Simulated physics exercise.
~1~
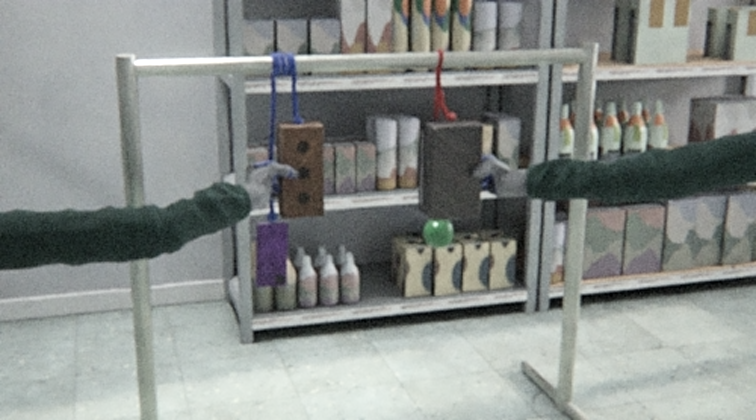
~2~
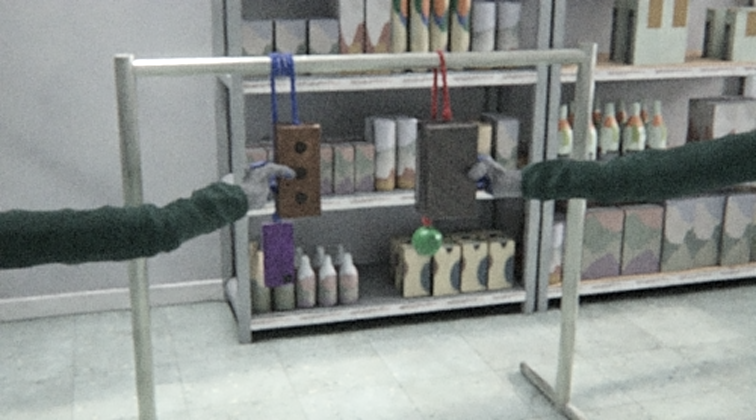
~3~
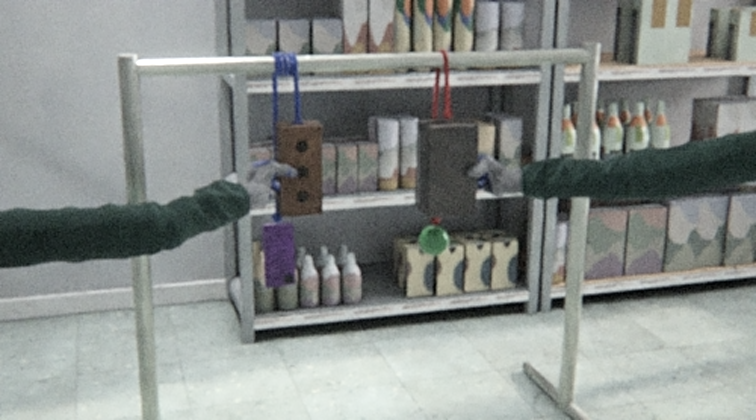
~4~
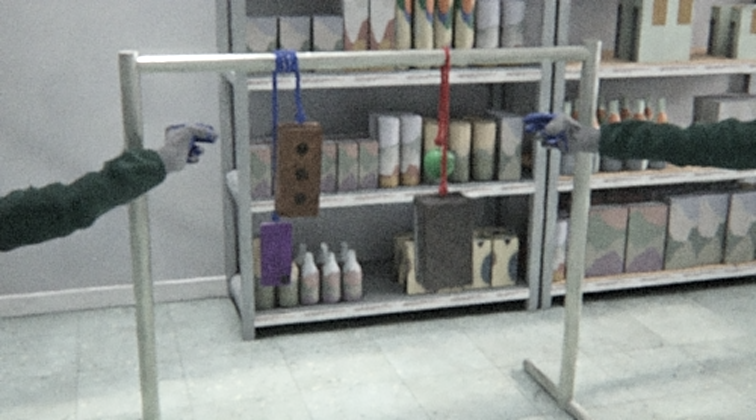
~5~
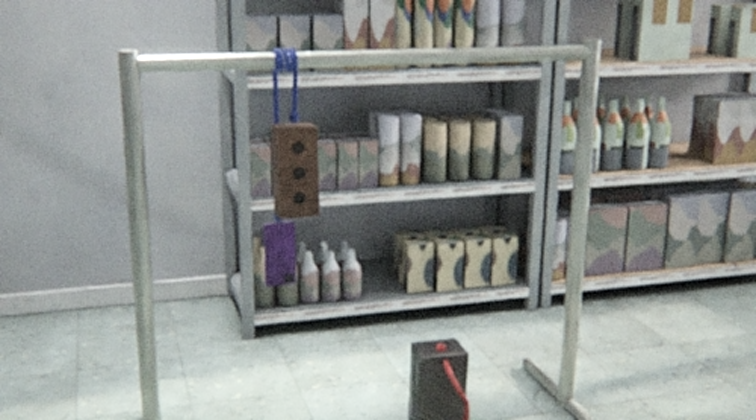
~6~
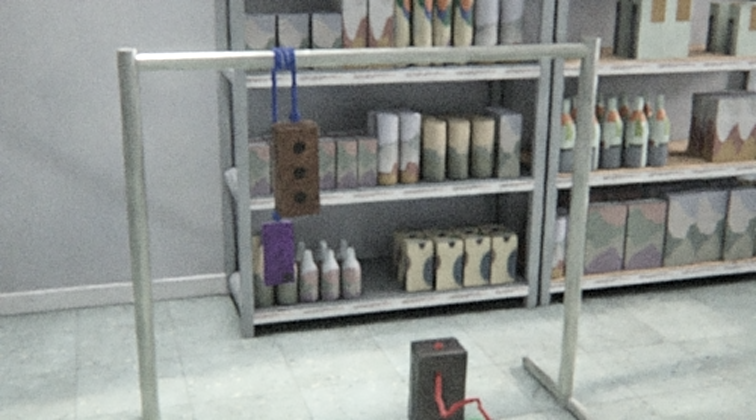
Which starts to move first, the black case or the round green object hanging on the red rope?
The round green object moves first, shifting slightly down and to the left while the hand is still on the black case. The case starts to drop only later, as the hands let go.
